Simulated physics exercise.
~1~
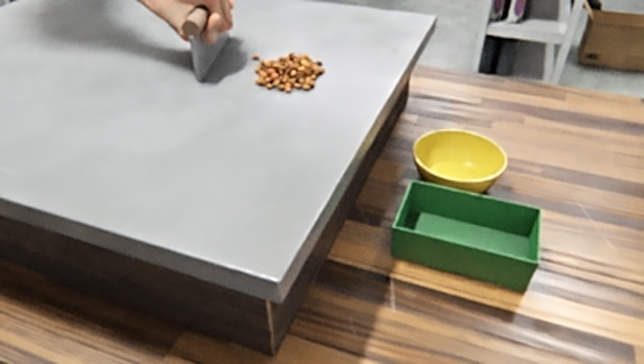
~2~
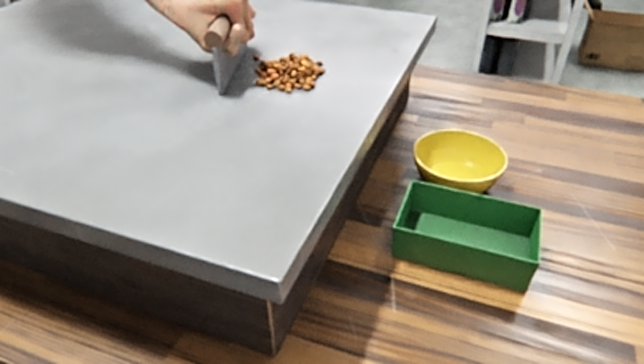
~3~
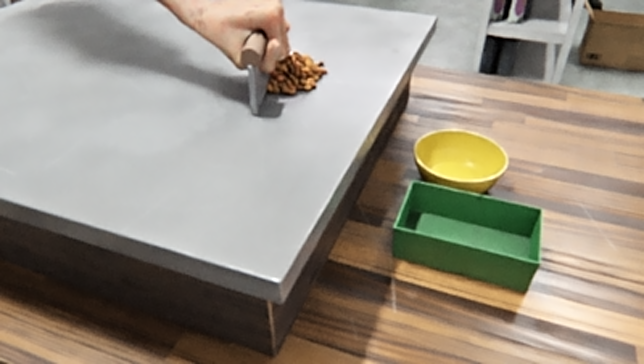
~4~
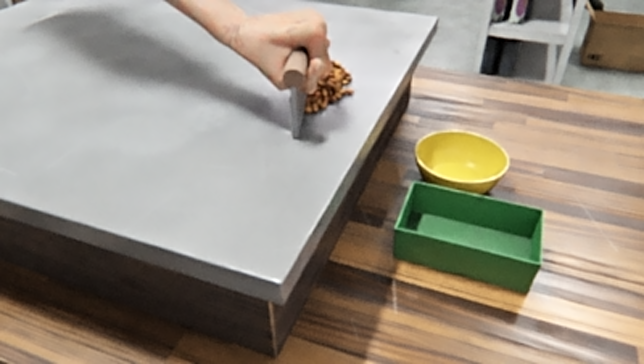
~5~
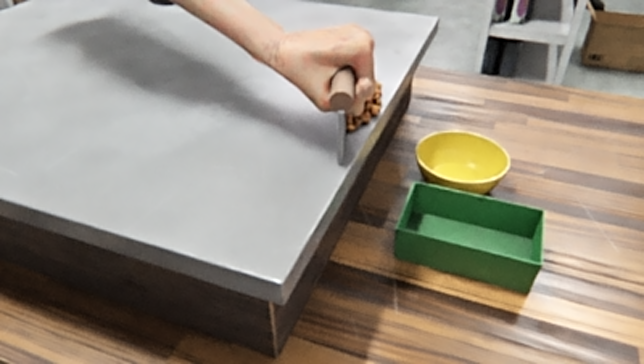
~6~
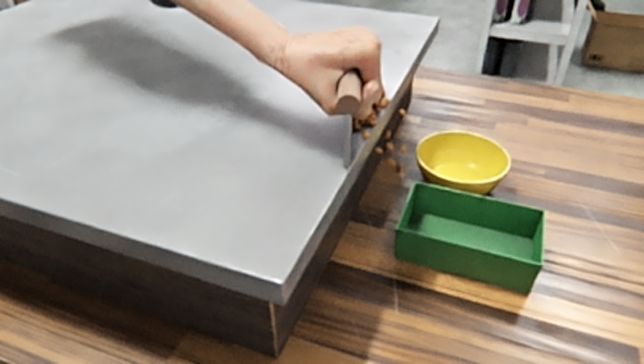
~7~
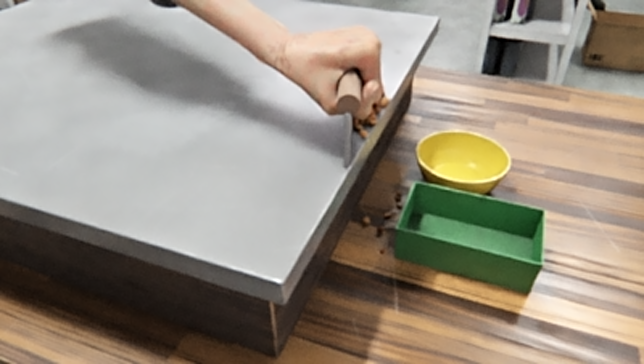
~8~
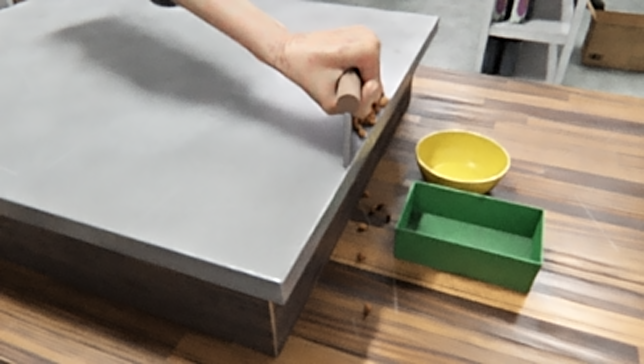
A hand grips a scraper with a round wooden handle on a raised grey board with dark sides, seen from above at an angle in a slightly swaying view. A small heap of brown kibble lies near the board's far side, while a yellow bowl and a green tin sit on the striped wooden surface to the right. The hand pushes the heap right and toward the viewer, then stops at the edge. A few pieces tumble off and scatter beside the tin, missing both containers. Most of the kibble stays on top, against the blade.
